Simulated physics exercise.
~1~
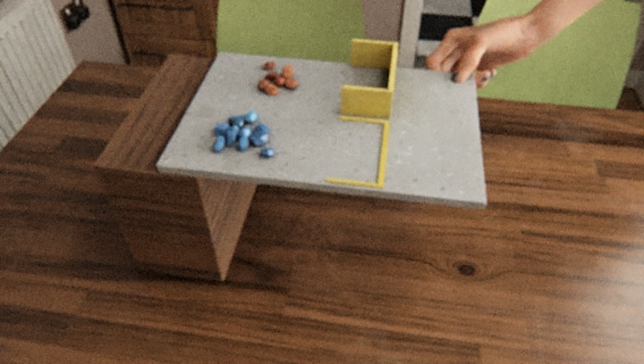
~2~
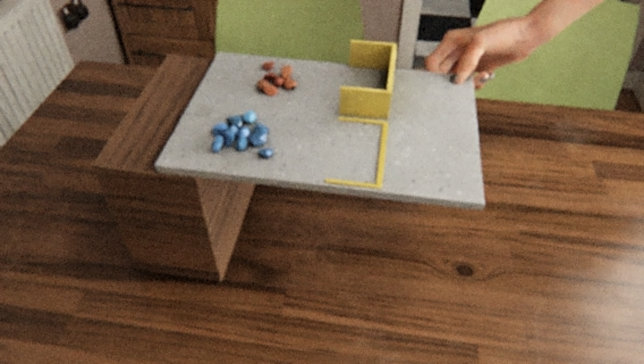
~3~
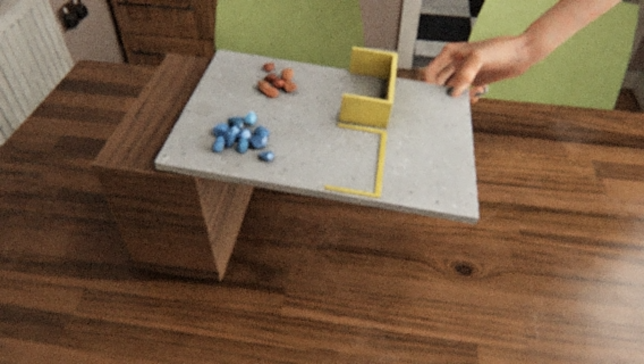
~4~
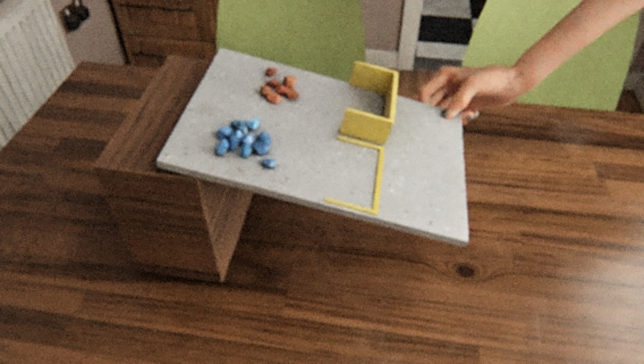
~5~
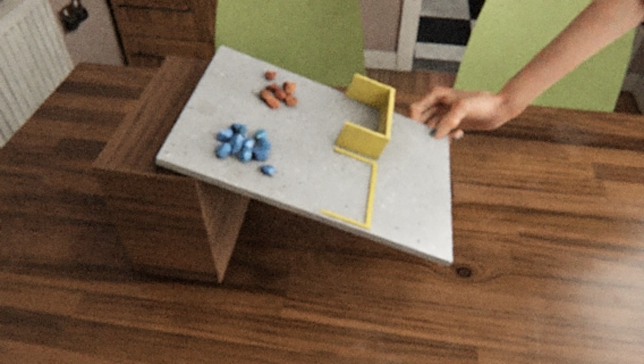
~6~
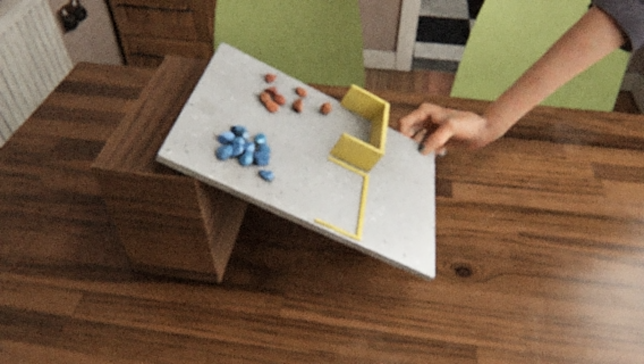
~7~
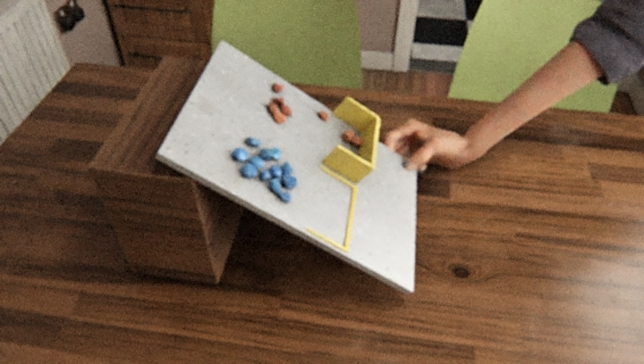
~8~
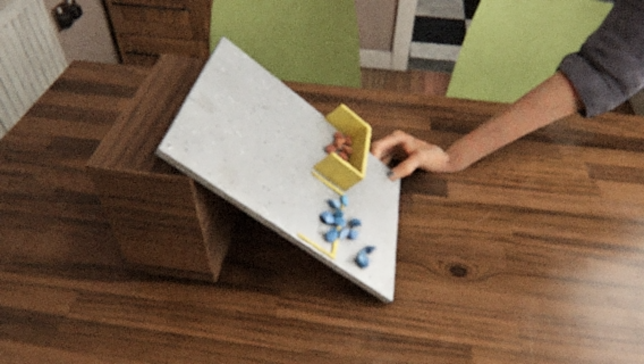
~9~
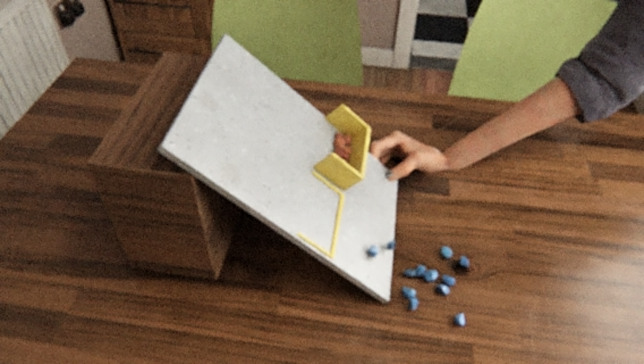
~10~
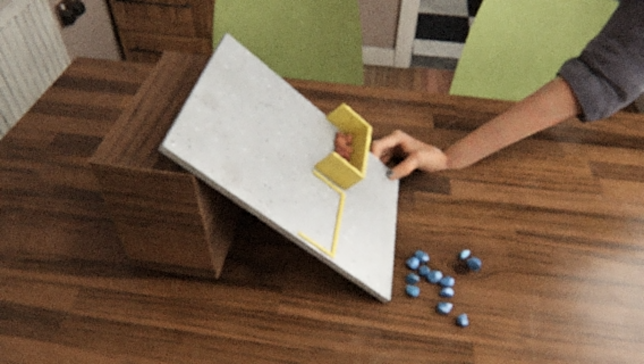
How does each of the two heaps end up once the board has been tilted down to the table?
The nearer blue pieces go over their low yellow edging and end up on the table, while the farther reddish-brown pieces are gathered behind their taller yellow fence.
A hand holds the right end of a pale grey board whose left end rests on a wooden block, seen from above on a brown wooden table with green chairs behind. Blue pebble-like pieces lie nearer the viewer and reddish-brown ones farther back, with a low yellow edging to the right of the blue heap and a taller yellow fence to the right of the other. The hand lowers its end and the board slopes steeply to the right. A few reddish pieces slide first, and the rest follow into the tall fence, which holds them. The blue ones slide over the low edging and off the board, ending scattered on the table.
